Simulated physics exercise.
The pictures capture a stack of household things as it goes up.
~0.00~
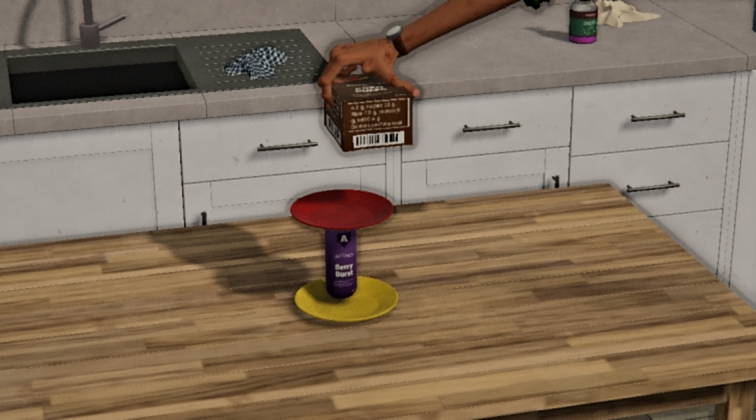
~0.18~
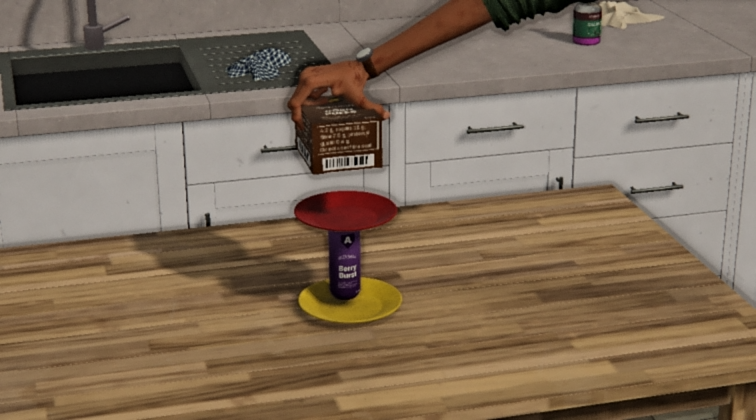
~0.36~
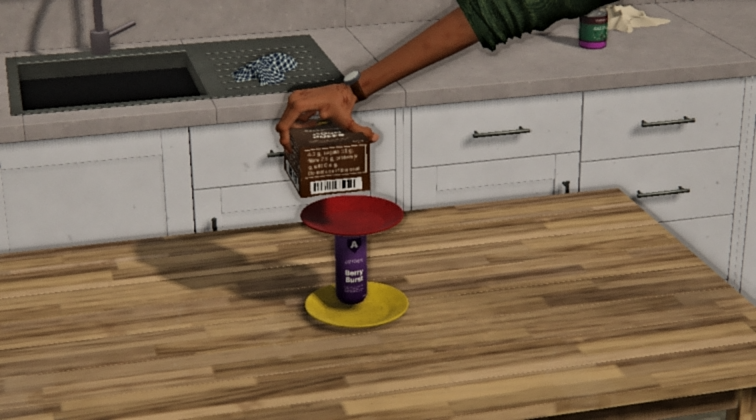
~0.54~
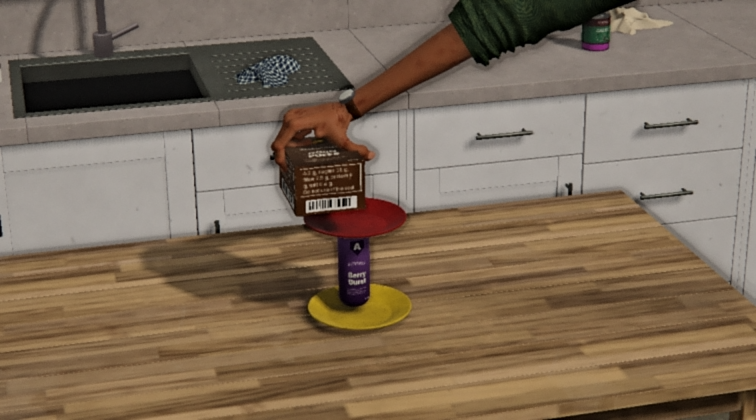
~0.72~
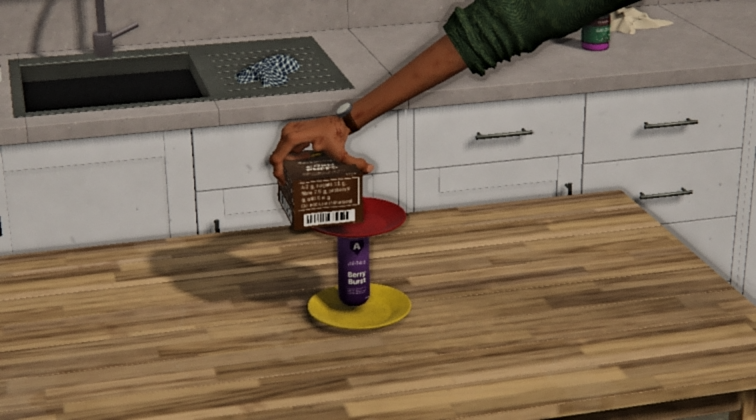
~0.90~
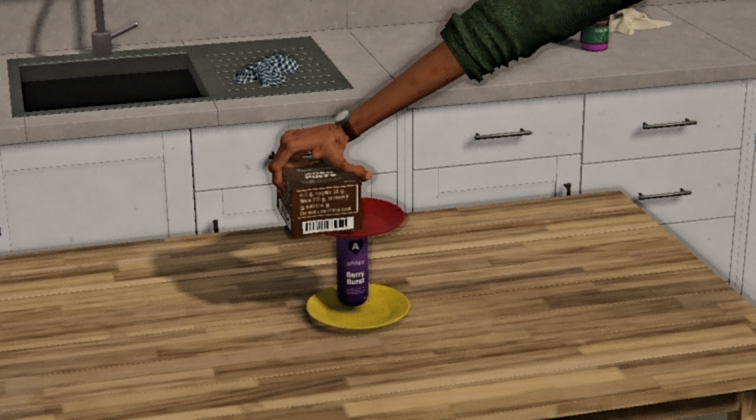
A brown box, gripped from above by a hand reaching in from the upper right, starts above a red plate balanced on a purple can on a yellow plate. The hand lowers it down and slightly left until it overlaps the red plate's left side, still held.
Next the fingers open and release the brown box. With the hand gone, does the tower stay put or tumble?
Safe.
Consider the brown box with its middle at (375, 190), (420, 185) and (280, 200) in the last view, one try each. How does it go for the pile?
In order, the pile stands firm, then tumbles down, and lastly tumbles down.
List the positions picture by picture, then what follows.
In the first frame, coming down; brown box (367, 110); red plate (342, 214).
In the second frame, coming down; brown box (338, 133); purple can (345, 258).
In the third frame, coming down; brown box (326, 155); yellow plate (357, 308).
In the fourth frame, coming down; brown box (321, 174); red plate (355, 222).
In the fifth frame, coming down; brown box (319, 188); purple can (354, 264).
In the sixth frame, in place under the hand; brown box (318, 195); yellow plate (358, 310).
By 1.10 s, all is still.
By 1.30 s, brown box resting near (318, 196).
When it is over (2.0 s), all 4 as before. End places, in pixels of the last picture, brown box near (318, 196). The pile holds.
